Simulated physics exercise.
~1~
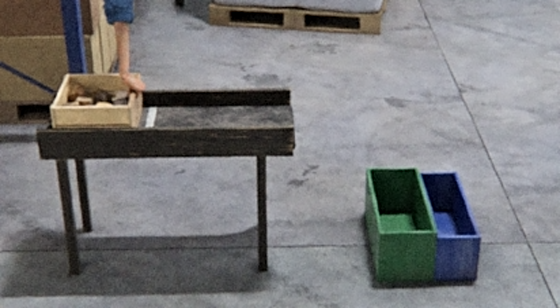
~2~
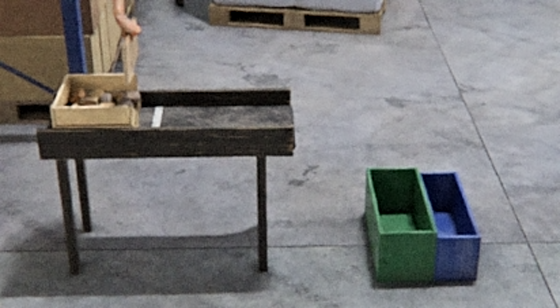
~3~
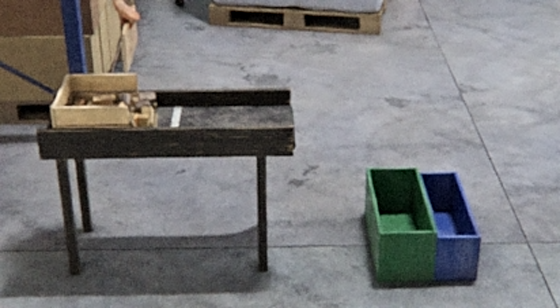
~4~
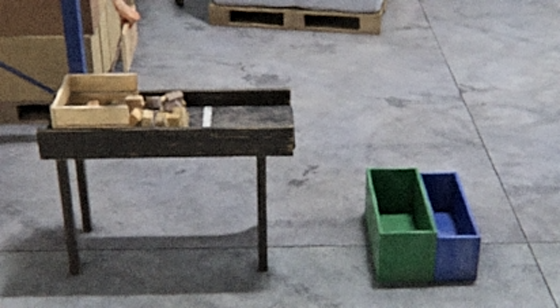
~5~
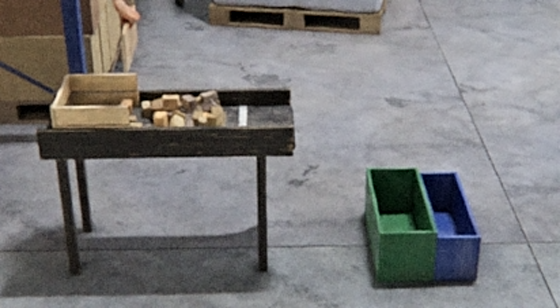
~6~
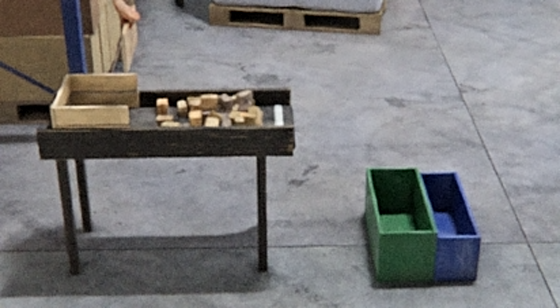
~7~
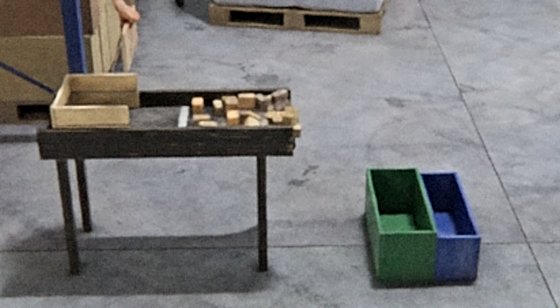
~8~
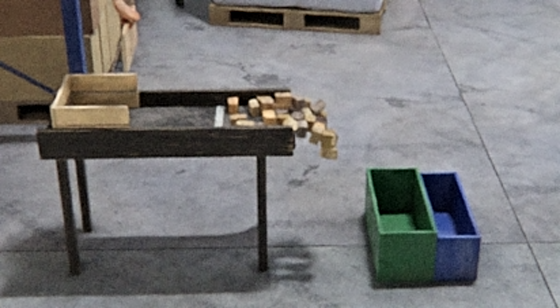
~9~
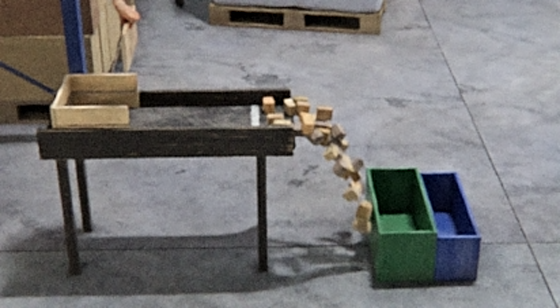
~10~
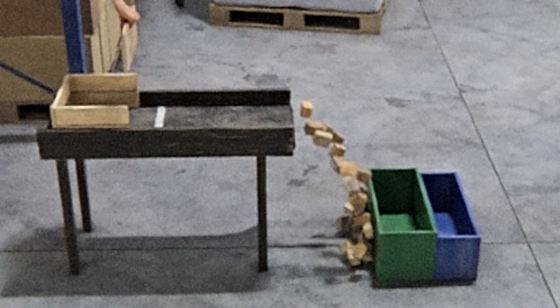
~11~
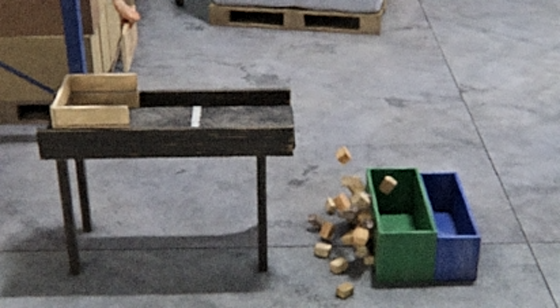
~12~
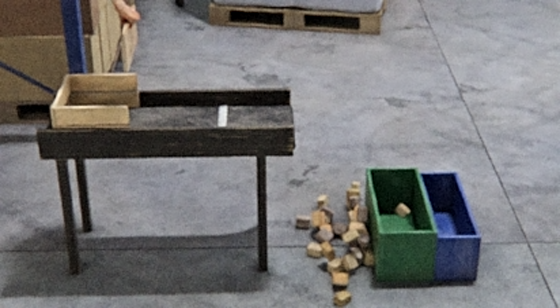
The clip opens on a wooden pen full of small timber offcuts at the left end of a dark belt table, with a green tub and a blue tub on the concrete floor to the right. A hand beside the pen lifts away, and the loose pieces begin sliding out to the right along the belt, spreading as they go. Reaching the far end, they tip over the edge and tumble down in a stream. Most drop just short of the green tub, bouncing and scattering beside it. At the end, the belt is empty and nearly all the blocks lie on the floor left of the green tub, with a single piece inside it and none in the blue one.
